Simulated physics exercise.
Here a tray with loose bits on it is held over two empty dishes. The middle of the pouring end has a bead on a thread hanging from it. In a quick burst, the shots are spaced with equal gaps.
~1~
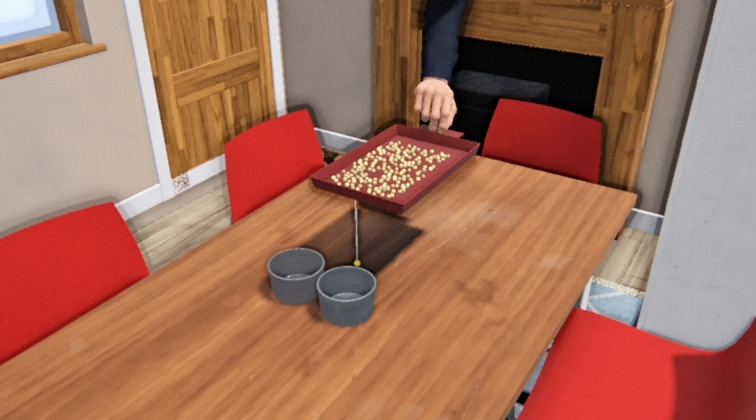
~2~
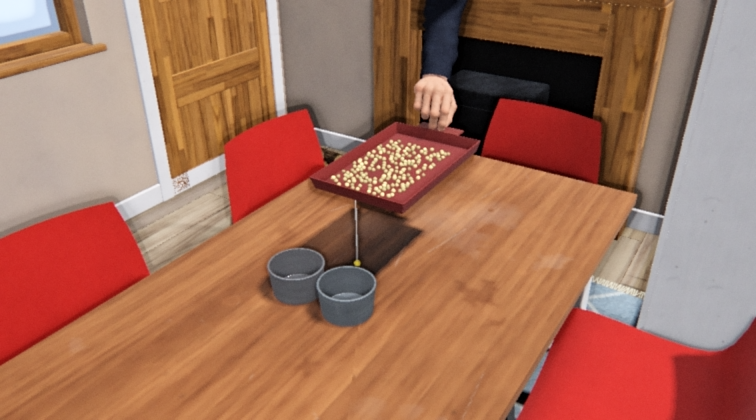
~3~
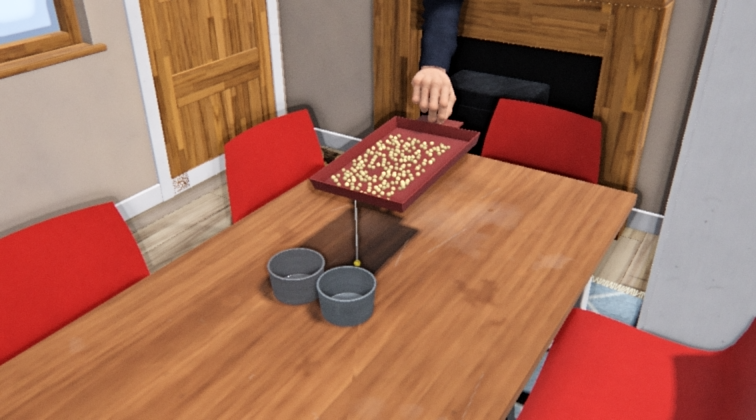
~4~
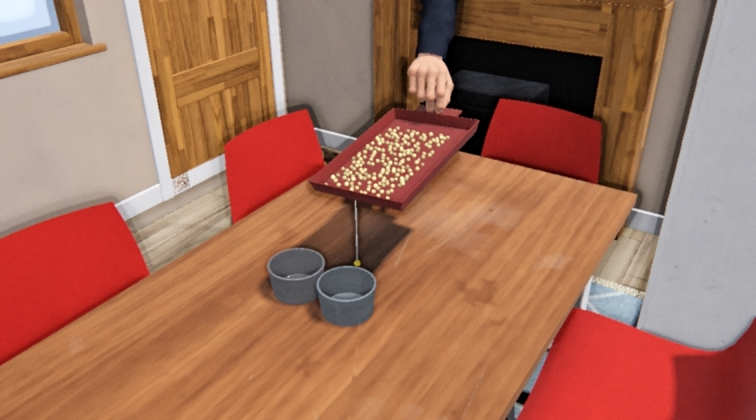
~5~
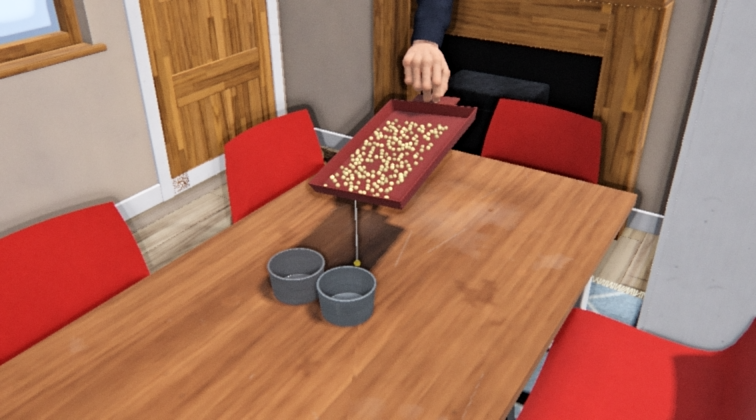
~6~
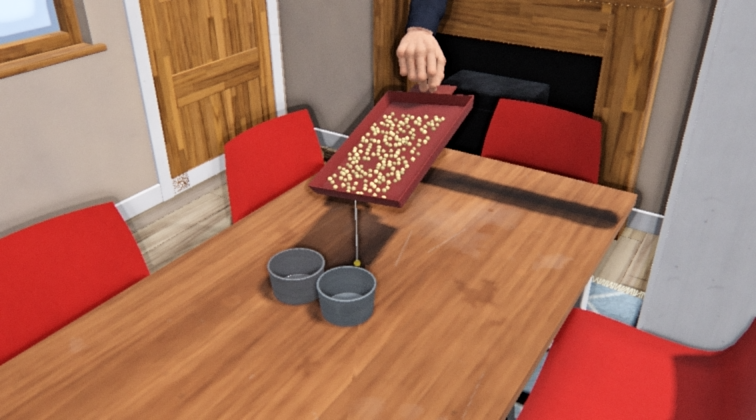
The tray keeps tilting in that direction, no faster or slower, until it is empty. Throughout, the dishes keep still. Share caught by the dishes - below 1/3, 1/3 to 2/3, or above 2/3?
The dishes end up holding the bulk, above two thirds.
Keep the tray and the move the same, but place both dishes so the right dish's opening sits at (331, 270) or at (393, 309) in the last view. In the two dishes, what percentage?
70 %, then 0 %.
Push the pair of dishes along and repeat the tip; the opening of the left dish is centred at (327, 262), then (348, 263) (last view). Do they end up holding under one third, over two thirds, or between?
The earlier try, above two thirds; the later try, below one third.
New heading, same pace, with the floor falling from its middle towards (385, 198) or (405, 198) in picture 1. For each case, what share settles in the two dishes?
Roughly 30 percent, then 0 percent.
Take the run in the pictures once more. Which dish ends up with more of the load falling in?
More ends in the left dish.
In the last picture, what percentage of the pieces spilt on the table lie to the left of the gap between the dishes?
That would be roughly 30 per cent.
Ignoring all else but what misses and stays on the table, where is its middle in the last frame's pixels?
I'd put the middle at roughly (347, 277).
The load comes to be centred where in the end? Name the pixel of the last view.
Last view, centre at rest - approx. (298, 287).
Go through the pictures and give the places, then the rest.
Corners of the pouring end at (314, 176) and (402, 202), level; middle of the load at (391, 172), soya beans; left dish at (279, 288); right dish at (330, 309); bead on its thread at (357, 263), in the first picture.
Corners of the pouring end at (314, 176) and (402, 202), level; middle of the load at (391, 171), in the second picture.
Corners of the pouring end at (314, 178) and (401, 201), tipped barely, lowest at the left corner; middle of the load at (391, 168), in the third picture.
Corners of the pouring end at (313, 180) and (400, 200), tipped a little, lowest at the left corner; middle of the load at (390, 163), in the fourth picture.
Corners of the pouring end at (312, 182) and (399, 199), tipped clearly, lowest at the left corner; middle of the load at (389, 159), in the fifth picture.
Corners of the pouring end at (312, 184) and (397, 198), tipped clearly, lowest at the left corner; middle of the load at (378, 155), a small part on the move; left dish at (279, 288); right dish at (330, 309), in the sixth picture.
Soon, tray tipped steeply; most on the tray; a stray few in the left dish; a small part in the air.
A while on, tray tipped past a quarter turn; about half on the tray; about a third in the left dish; a stray few outside both; about a quarter in the air.
Towards the end, tray tipped past a quarter turn; a stray few in the right dish; most in the left dish; a small part outside both.
Finally, tray tipped past a quarter turn; a stray few in the right dish; most in the left dish; a small part outside both.
